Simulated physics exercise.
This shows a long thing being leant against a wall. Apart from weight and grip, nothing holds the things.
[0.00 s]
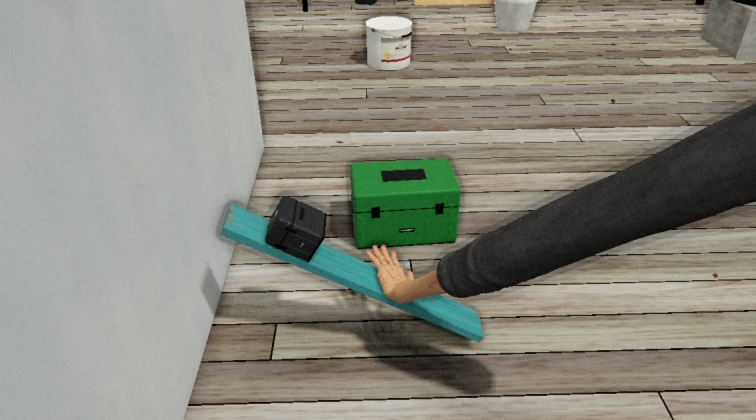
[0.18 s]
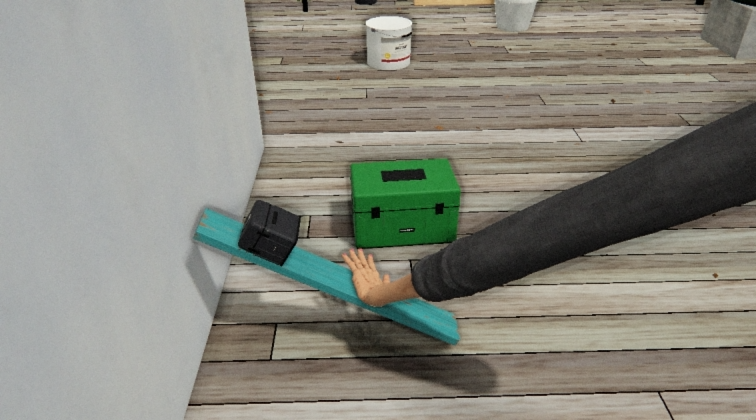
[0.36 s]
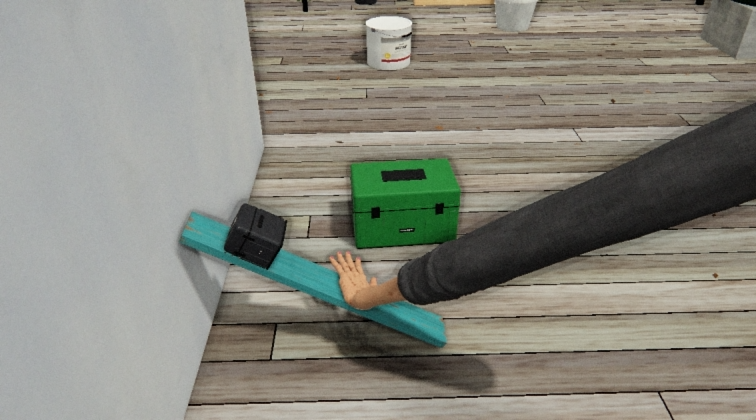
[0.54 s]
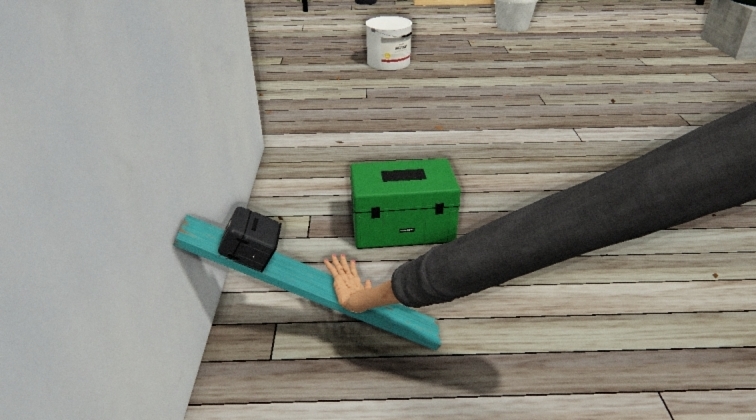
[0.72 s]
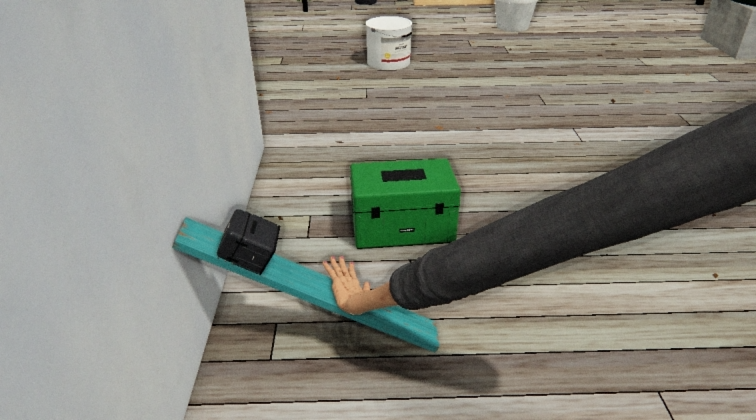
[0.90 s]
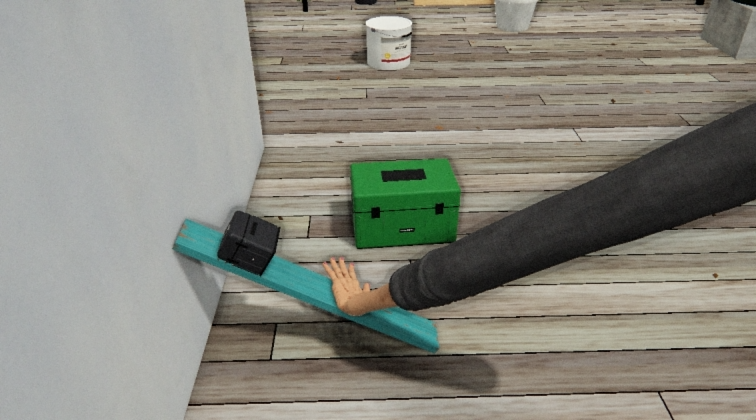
On a wood-plank floor beside a pale wall, a hand moves a turquoise plank carrying a small black case a short way left, past a green toolbox, until it leans on the wall, and keeps holding it there.
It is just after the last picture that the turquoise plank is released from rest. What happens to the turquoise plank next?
Loses its footing.
Around 1.20 s, turquoise plank 17° lower than it was left near (335, 316).
Around 1.30 s, turquoise plank 31° lower than it was left near (344, 340).
Around 1.40 s, turquoise plank 32° lower than it was left near (344, 317).
Around 1.60 s, turquoise plank 31° lower than it was left near (348, 341).
Finally (2.7 s), moved from the start, turquoise plank; green toolbox still in place. Final places as the last picture's camera would see them, turquoise plank near (349, 340). The plank slips out.
